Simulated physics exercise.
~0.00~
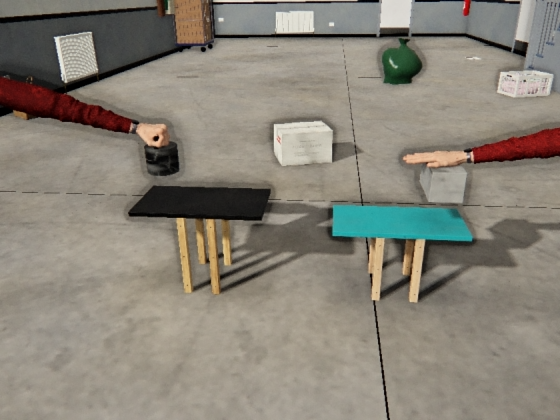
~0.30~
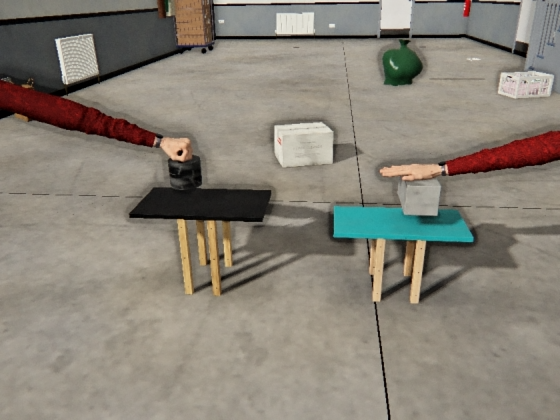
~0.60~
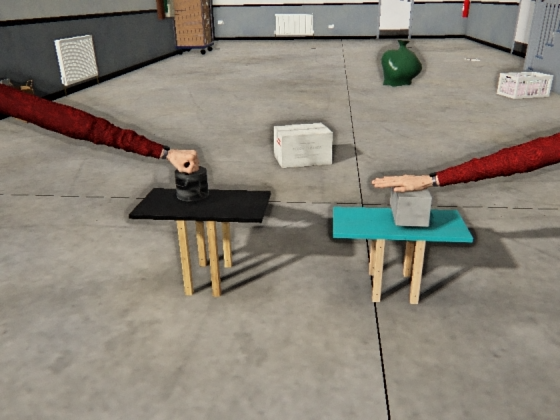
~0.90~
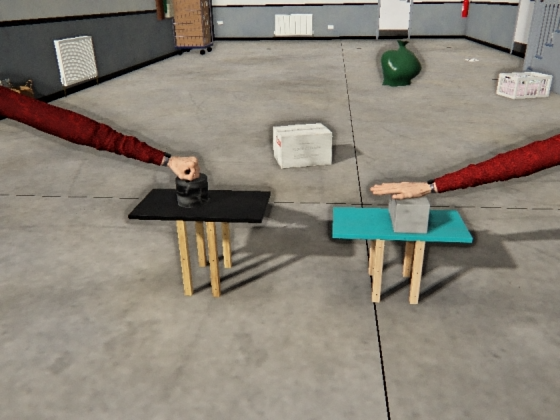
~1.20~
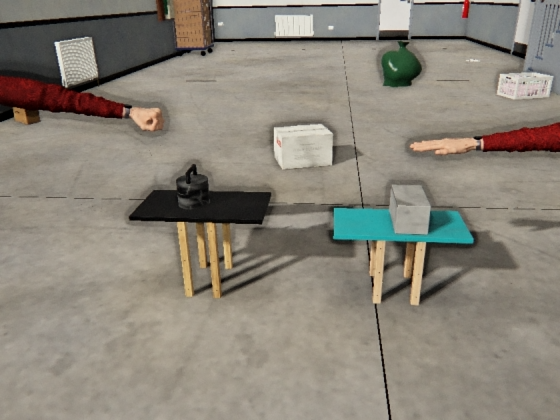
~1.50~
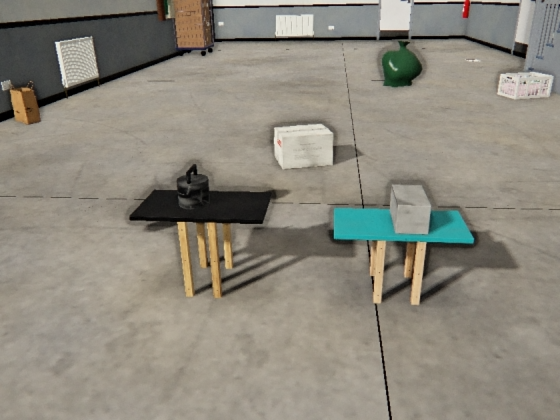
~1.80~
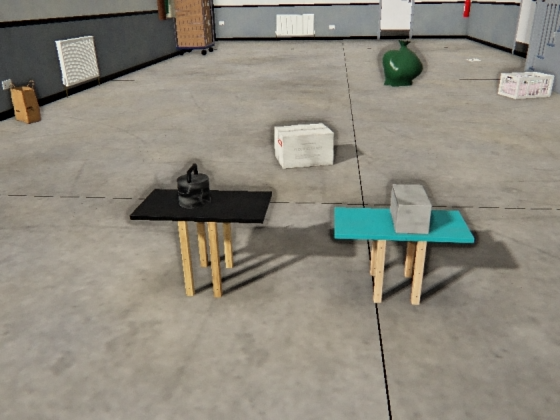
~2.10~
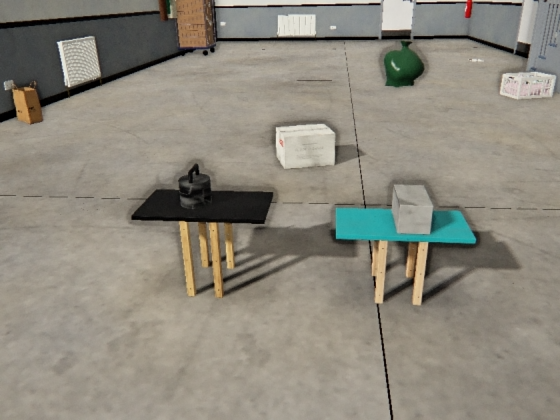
Two red-sleeved arms lowered a dark, rounded object onto a small black table on the left and a gray block onto a turquoise one on the right, then let go and drew away, leaving both tables standing level under their loads.
